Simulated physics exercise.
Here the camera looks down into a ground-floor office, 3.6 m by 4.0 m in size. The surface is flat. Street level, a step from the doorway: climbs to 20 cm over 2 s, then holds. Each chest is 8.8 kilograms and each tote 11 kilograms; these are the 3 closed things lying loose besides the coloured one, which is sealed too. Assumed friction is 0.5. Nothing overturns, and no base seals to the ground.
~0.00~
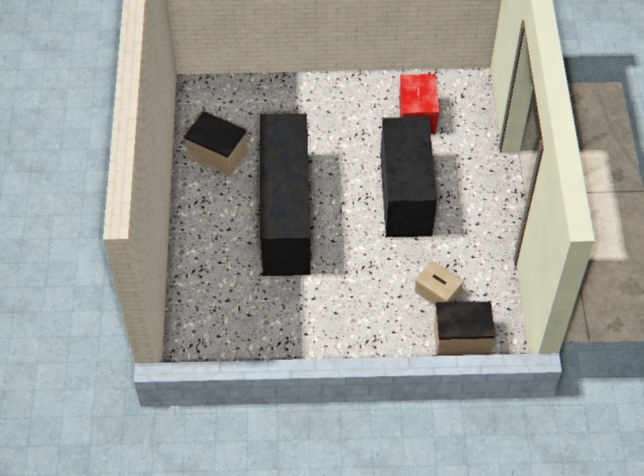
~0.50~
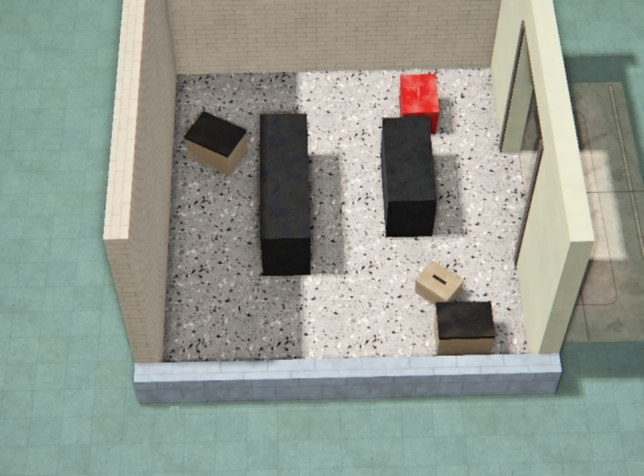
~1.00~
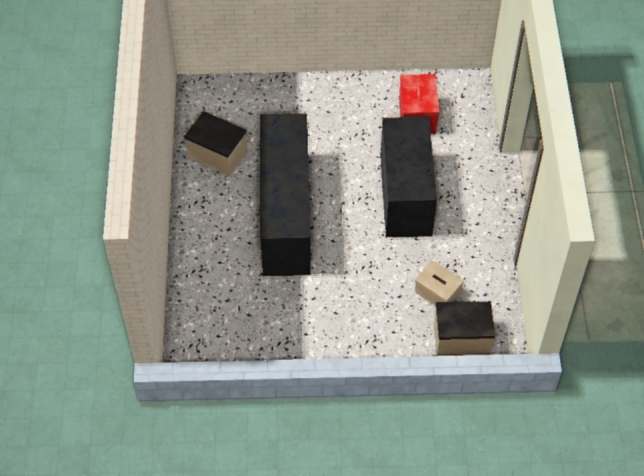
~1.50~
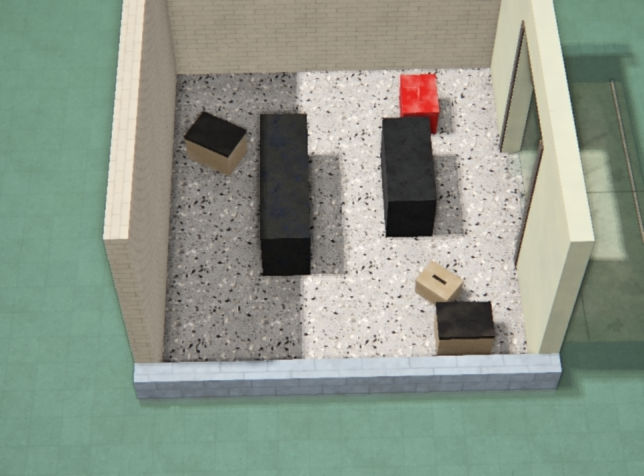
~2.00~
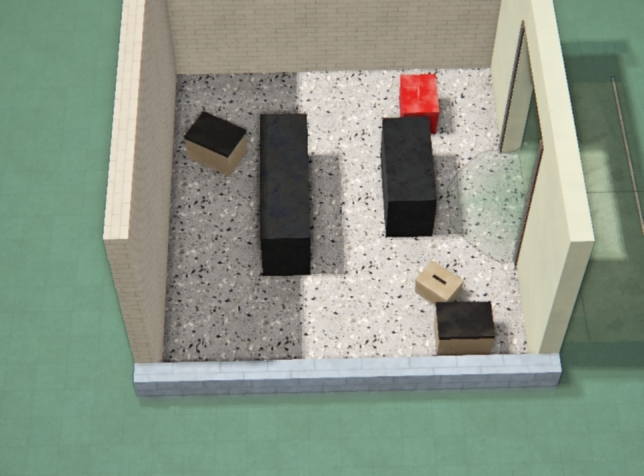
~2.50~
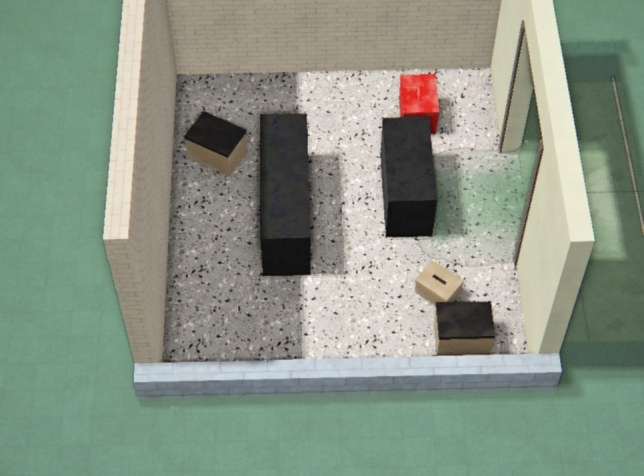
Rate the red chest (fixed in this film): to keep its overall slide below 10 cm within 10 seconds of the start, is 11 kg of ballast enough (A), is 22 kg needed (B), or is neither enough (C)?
C.
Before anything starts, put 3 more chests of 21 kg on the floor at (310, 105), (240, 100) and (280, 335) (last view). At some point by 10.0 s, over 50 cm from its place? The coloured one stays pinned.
First: Inside the limit; second: Inside the limit; third: Beyond the limit.
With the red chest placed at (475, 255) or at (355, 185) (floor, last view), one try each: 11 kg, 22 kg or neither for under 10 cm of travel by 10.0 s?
First try, both options fail; second try, the lighter option suffices.
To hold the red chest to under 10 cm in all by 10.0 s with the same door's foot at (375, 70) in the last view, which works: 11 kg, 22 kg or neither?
With that change, both options fail.
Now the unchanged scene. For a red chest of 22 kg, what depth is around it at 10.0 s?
Something like 9 centimetres.
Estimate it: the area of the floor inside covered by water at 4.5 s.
Roughly 9.5 m2.
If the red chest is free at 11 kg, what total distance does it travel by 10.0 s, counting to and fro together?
Total path: Roughly 300 cm.
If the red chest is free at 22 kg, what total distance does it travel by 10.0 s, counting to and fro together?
Roughly 150 centimetres altogether.
After 3.5 s the red chest would be 35 cm from its start with 11 kg and 5 cm from its start with 22 kg; 4 cm of water round it then.
After 4.5 s the red chest would be 48 cm from its start with 11 kg and 28 cm from its start with 22 kg; 5 cm of water round it then.
After 7.0 s the red chest would be 196 cm from its start with 11 kg and 97 cm from its start with 22 kg; 5 cm of water round it then.
After 10.0 s the red chest would be 237 cm from its start with 11 kg and 113 cm from its start with 22 kg; 9 cm of water round it then.
